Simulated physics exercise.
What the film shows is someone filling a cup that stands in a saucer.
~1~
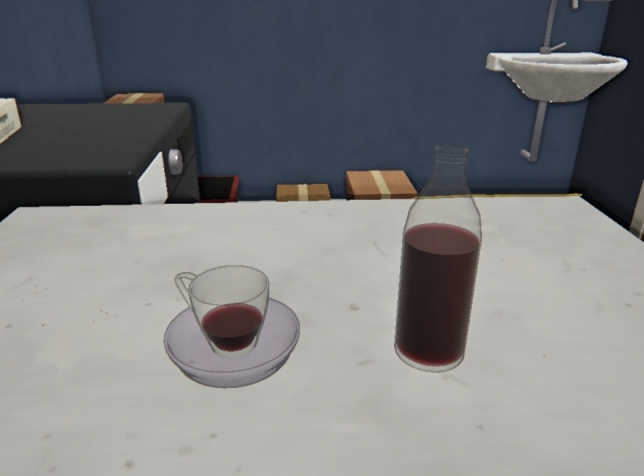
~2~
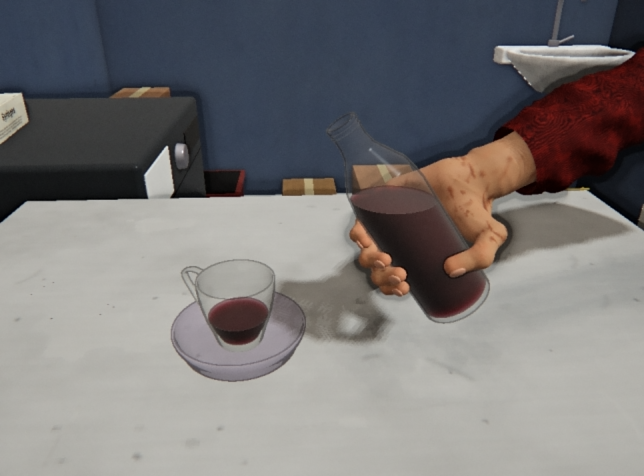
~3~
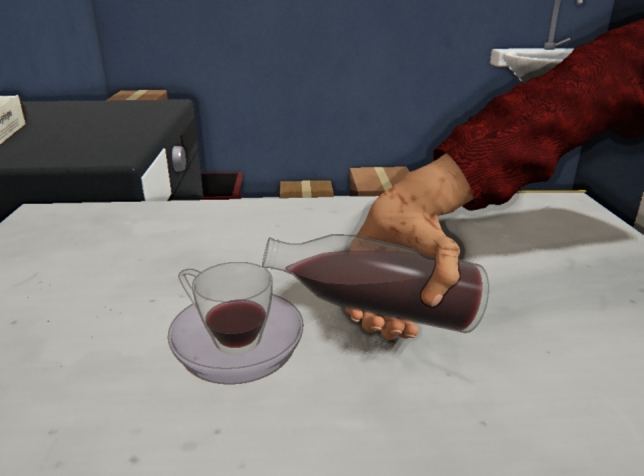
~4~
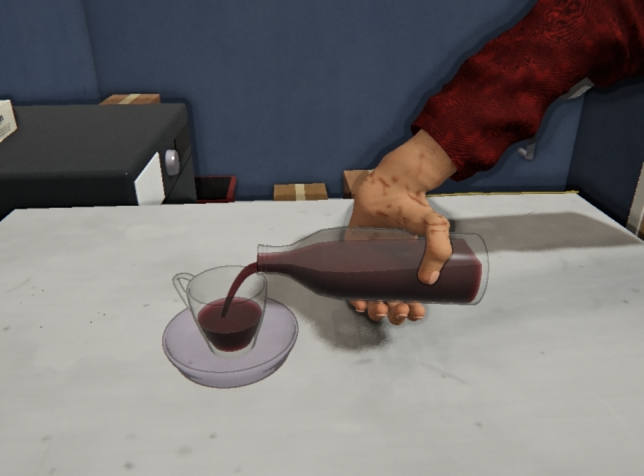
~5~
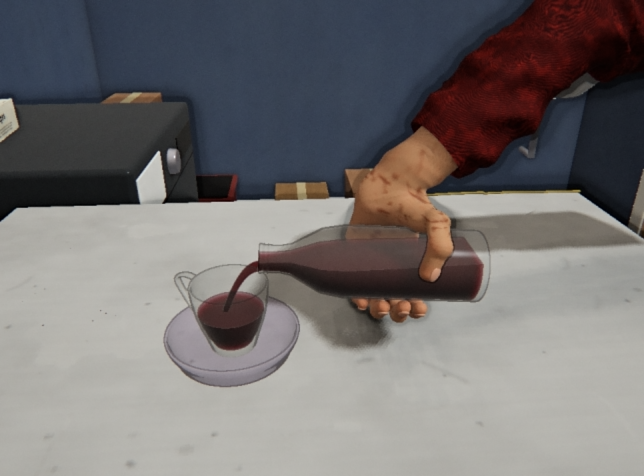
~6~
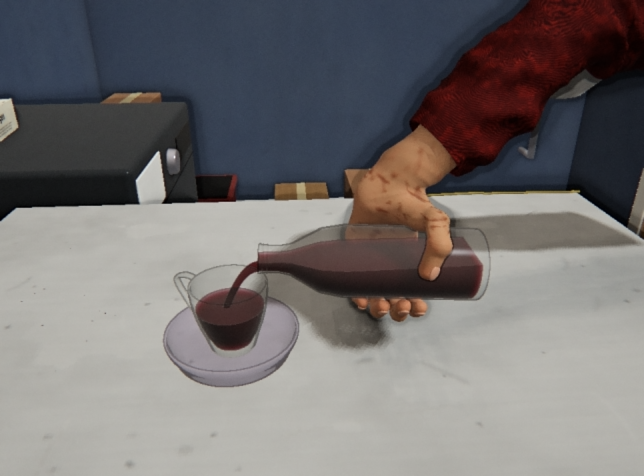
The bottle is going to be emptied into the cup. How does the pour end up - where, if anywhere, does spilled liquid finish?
It gets past the saucer as well.
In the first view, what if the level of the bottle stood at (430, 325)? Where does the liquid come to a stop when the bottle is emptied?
Result: No overflow.
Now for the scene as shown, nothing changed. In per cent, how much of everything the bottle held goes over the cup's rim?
Near 65 percent.
Shortly, the cup is full to the brim; the saucer is wet, with room to spare.
Then, the cup is full to the brim; the saucer is full and running over.
At the finish, the cup is full to the brim; the saucer is full and running over.
